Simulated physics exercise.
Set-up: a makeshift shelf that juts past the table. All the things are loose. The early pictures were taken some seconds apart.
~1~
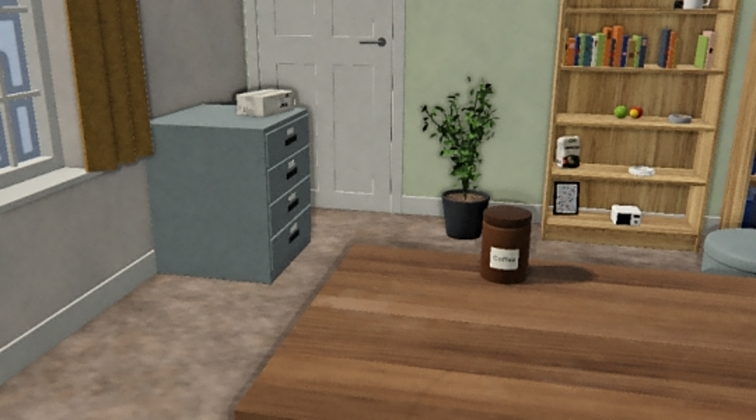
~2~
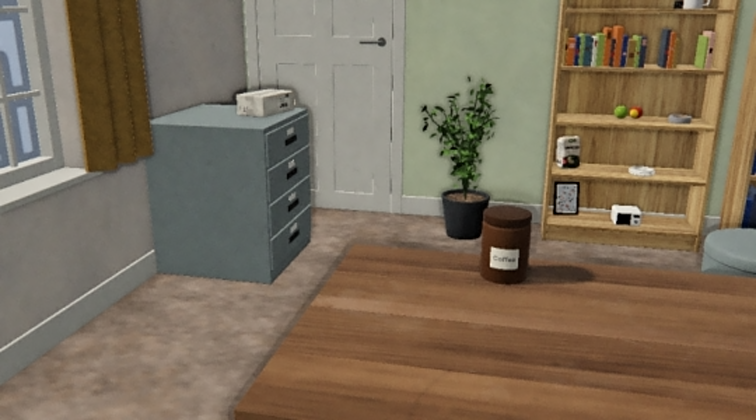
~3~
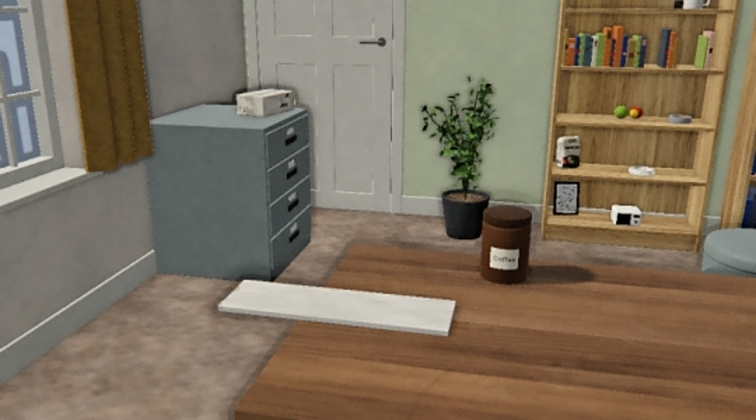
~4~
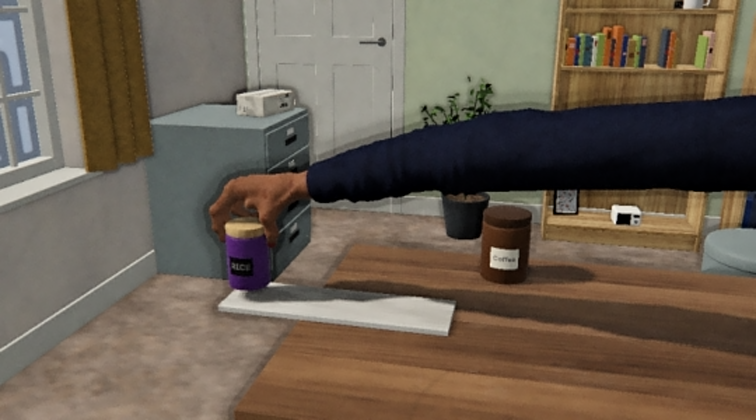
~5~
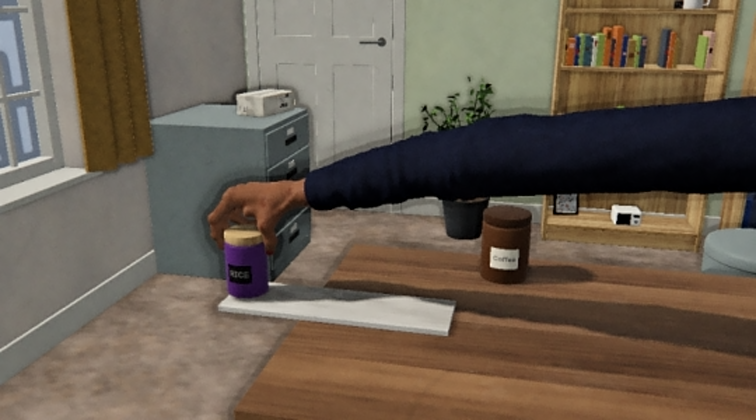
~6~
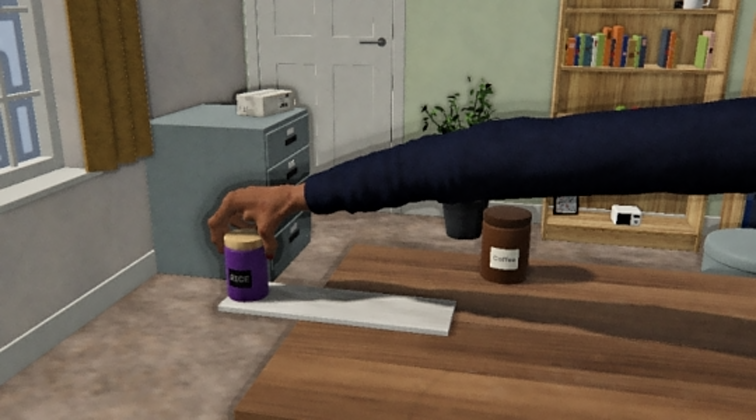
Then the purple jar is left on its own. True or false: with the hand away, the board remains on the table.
False, it comes off.
Then, 0.40 s past the last view, purple jar now down on the floor or falling; white board rocked 68° from its first pose.
Then, 0.50 s past the last view, white board now down on the floor or falling.
Then, 0.60 s past the last view, things are still on the move.
Then, 0.80 s past the last view, as before.
Finally, down on the floor or falling, purple jar and white board; brown jar still in place. The board goes over.
